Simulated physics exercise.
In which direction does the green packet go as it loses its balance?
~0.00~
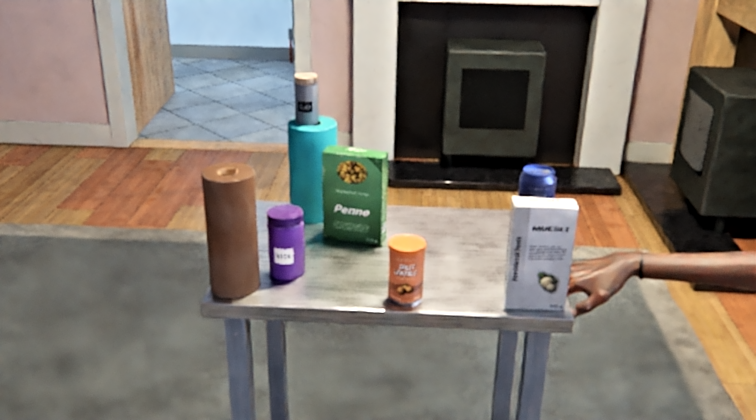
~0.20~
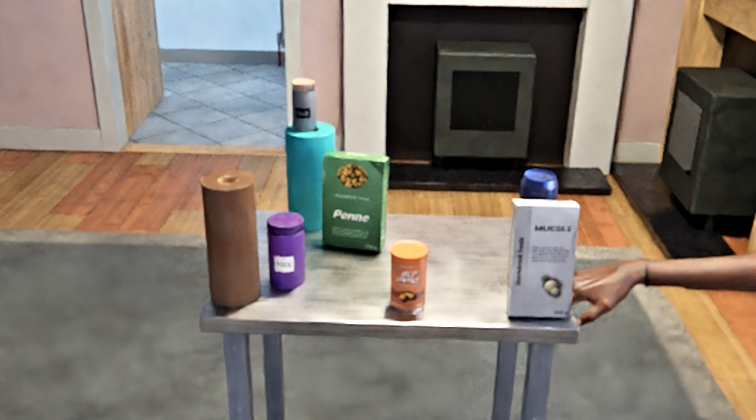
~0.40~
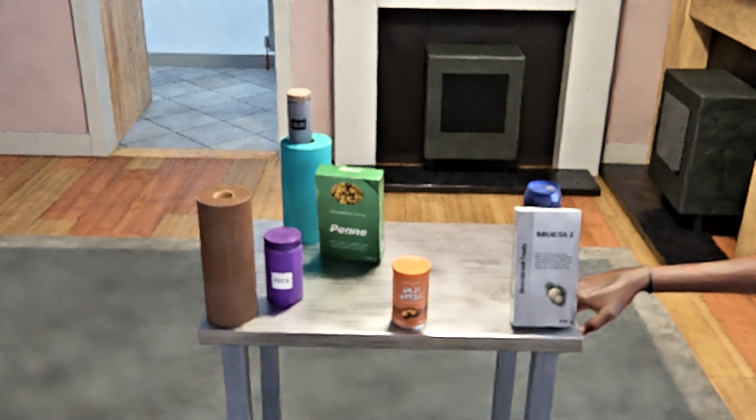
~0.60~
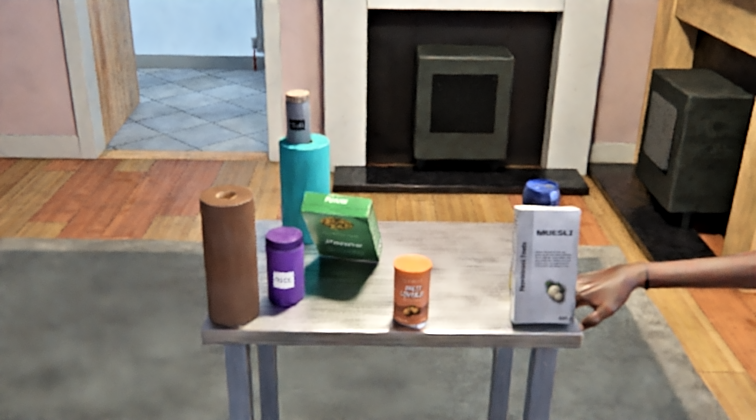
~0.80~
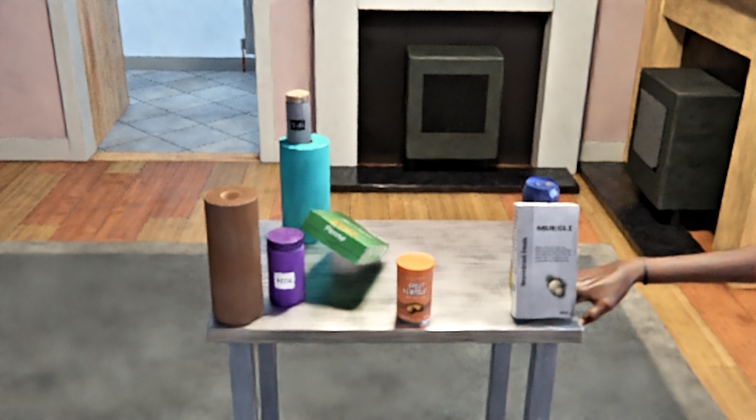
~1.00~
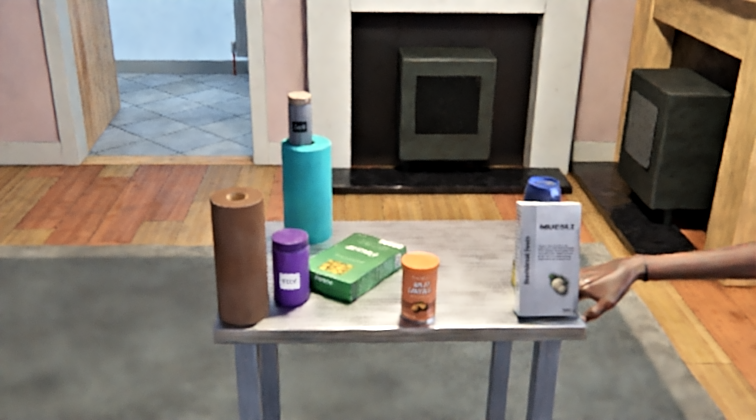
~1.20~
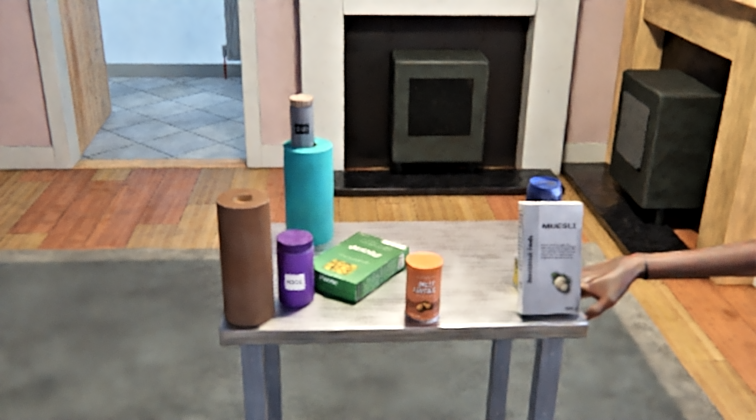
It moves down in the view, tipping towards the viewer until it lies on the tabletop.
In a room with a wooden floor and fireplace, a hand holds the right edge of a small table of packets, tins and rolls. The green penne packet leans, topples towards the viewer and ends lying on the tabletop, while the other things stay standing.
